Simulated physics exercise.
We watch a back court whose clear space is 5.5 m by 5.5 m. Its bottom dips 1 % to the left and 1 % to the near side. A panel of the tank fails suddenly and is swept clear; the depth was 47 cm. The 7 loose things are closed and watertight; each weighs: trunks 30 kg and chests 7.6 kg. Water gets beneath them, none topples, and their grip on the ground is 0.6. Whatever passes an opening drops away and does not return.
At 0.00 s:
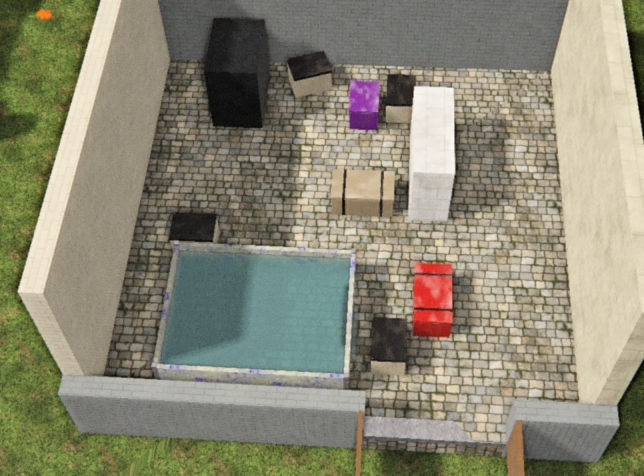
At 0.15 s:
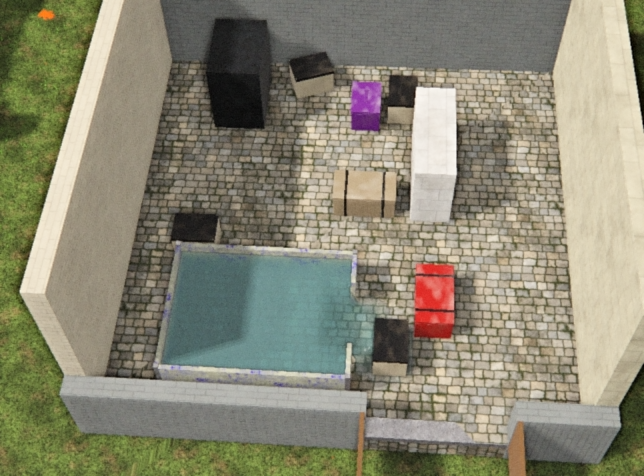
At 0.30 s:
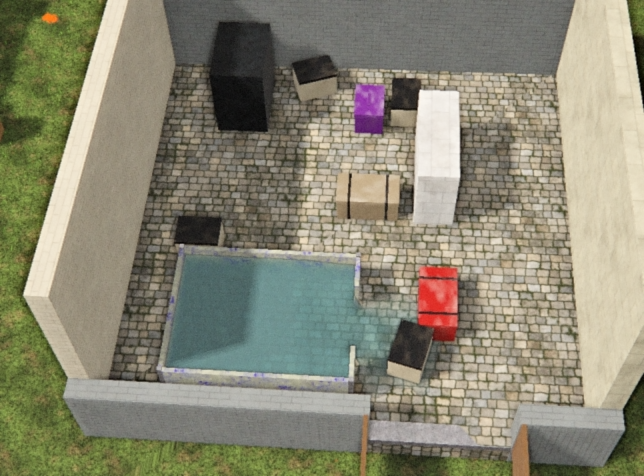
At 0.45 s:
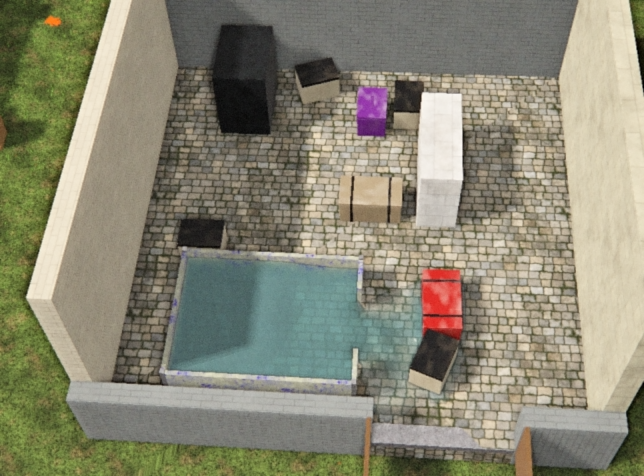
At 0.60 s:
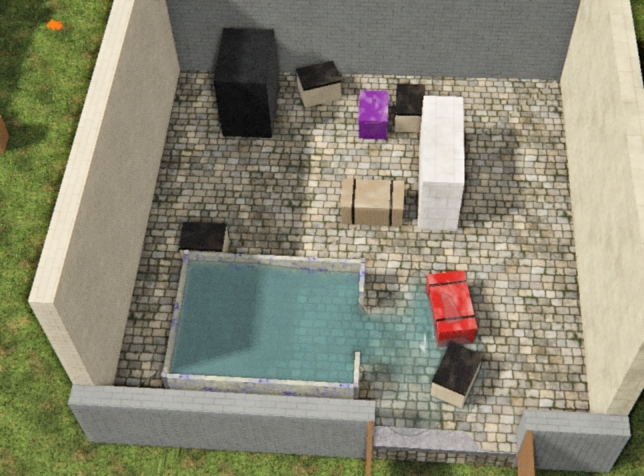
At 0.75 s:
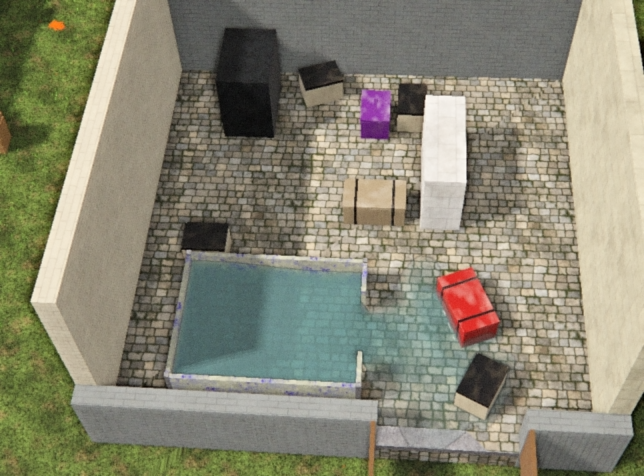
A walled tank of water opens on its right, pushing a black-topped box and red trunk rightward.
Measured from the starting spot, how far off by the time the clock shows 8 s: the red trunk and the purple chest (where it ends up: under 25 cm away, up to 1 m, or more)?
Red trunk gets carried off, purple chest barely shifts.
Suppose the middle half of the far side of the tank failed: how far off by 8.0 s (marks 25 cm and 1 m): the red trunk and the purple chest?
Then the red trunk stays put, the purple chest ends far away.
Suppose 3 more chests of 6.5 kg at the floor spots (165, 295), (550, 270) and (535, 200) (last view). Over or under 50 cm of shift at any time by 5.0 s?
In that order: Short of it, past it, over.
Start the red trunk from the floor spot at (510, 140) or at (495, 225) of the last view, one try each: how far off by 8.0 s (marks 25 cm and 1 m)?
In that order: It barely shifts; it barely shifts.
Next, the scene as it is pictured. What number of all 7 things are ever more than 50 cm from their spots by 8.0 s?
2 of them.
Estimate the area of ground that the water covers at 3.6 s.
Some 15 m2.
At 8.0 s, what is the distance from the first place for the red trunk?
About 250 cm.
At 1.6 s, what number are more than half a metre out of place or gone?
2 of them.
After 1.6 s the red trunk is near (540, 280), 1.2 m from its start, aground; the purple chest is near (376, 105), 0.0 m from its start, aground; 0 of 7 are out; 1 afloat.
After 3.6 s the red trunk is near (559, 198), 2.1 m from its start, afloat; the purple chest is near (376, 105), 0.0 m from its start, aground; 0 of 7 are out; 2 afloat.
After 5.6 s the red trunk is near (550, 160), 2.6 m from its start, aground; the purple chest is near (376, 105), 0.0 m from its start, aground; 0 of 7 are out; 1 afloat.
After 8.0 s the red trunk is near (550, 160), 2.6 m from its start, aground; the purple chest is near (376, 105), 0.0 m from its start, aground; 0 of 7 are out; 1 afloat.
